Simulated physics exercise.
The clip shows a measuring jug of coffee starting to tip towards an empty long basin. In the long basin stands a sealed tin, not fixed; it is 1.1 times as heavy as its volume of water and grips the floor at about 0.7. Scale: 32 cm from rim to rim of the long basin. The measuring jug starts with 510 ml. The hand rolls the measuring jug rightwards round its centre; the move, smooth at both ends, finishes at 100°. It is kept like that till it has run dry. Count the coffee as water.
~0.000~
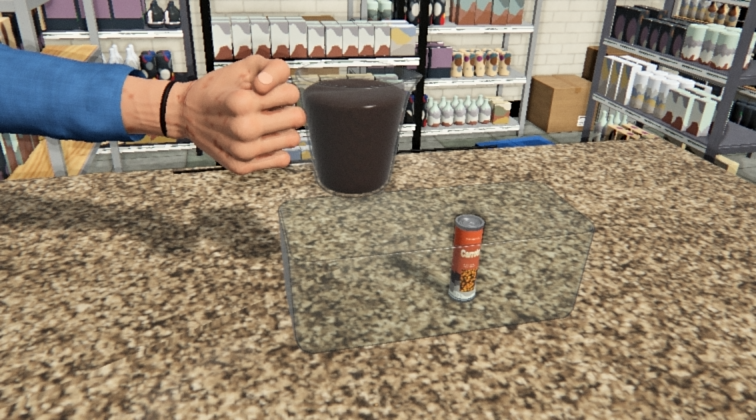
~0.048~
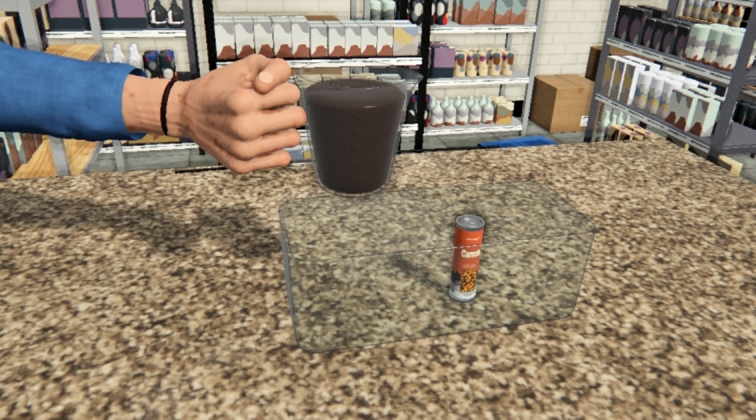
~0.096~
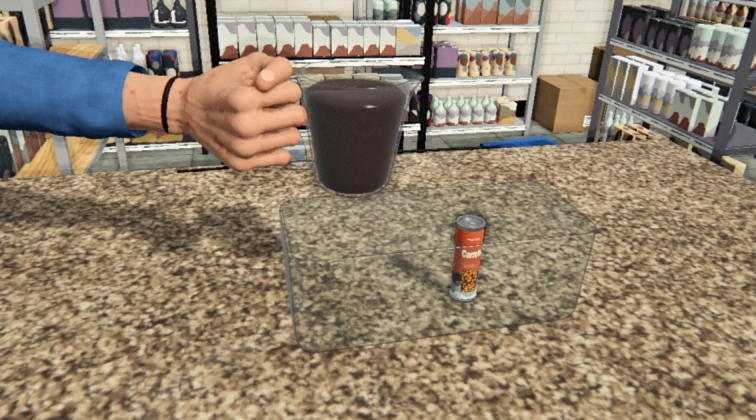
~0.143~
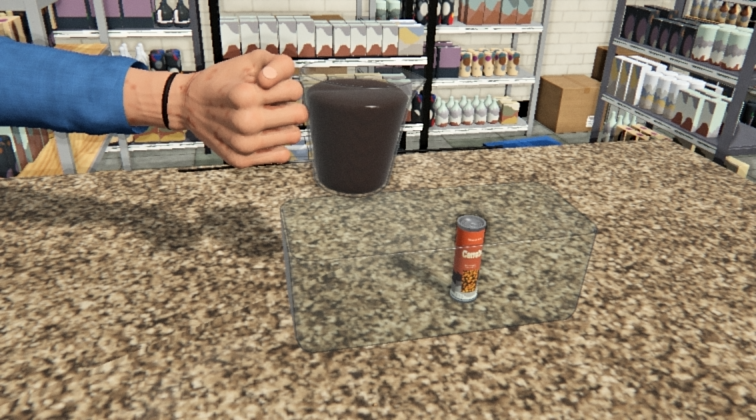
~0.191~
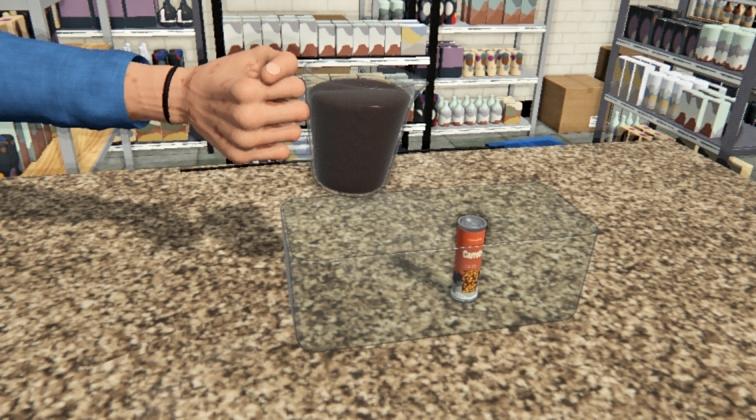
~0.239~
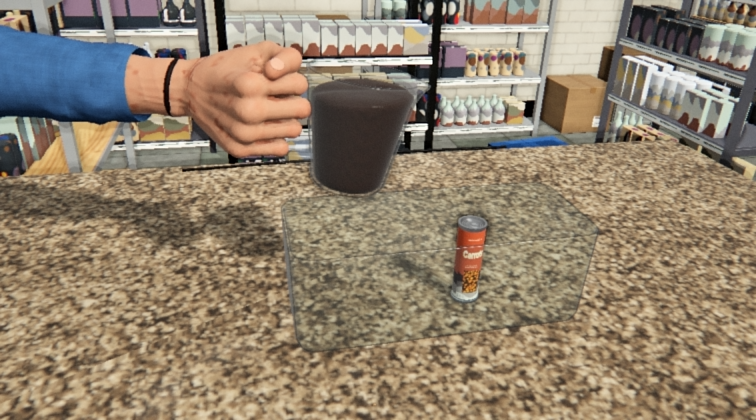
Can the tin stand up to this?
The tin goes over.
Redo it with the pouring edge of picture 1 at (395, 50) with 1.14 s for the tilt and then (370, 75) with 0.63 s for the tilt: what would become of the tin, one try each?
First it remains upright; then it keeps standing.
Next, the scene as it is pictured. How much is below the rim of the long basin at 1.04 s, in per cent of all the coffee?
Some 60 per cent.
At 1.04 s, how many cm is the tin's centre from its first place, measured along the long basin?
About 0 cm.
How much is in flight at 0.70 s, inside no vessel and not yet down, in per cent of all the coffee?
Near 14 in a hundred.
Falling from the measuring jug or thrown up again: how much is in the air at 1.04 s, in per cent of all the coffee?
About 14 per cent.
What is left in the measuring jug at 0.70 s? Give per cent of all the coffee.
About 80 per cent.
Then, 0.70 s in, the tilt is 57° and 80 per cent is still to pour; the tin stands where it began.
Then, 1.04 s in, the tilt is 92° and 26 per cent is still to pour; the tin stands where it began.
Then, 1.39 s in, the tilt is 100° and 1 per cent is still to pour; the tin lies on its side.
Then, 1.78 s in, the tilt is 100° and 0 per cent is still to pour; the tin lies on its side.
Finally, the tin lies on its side.
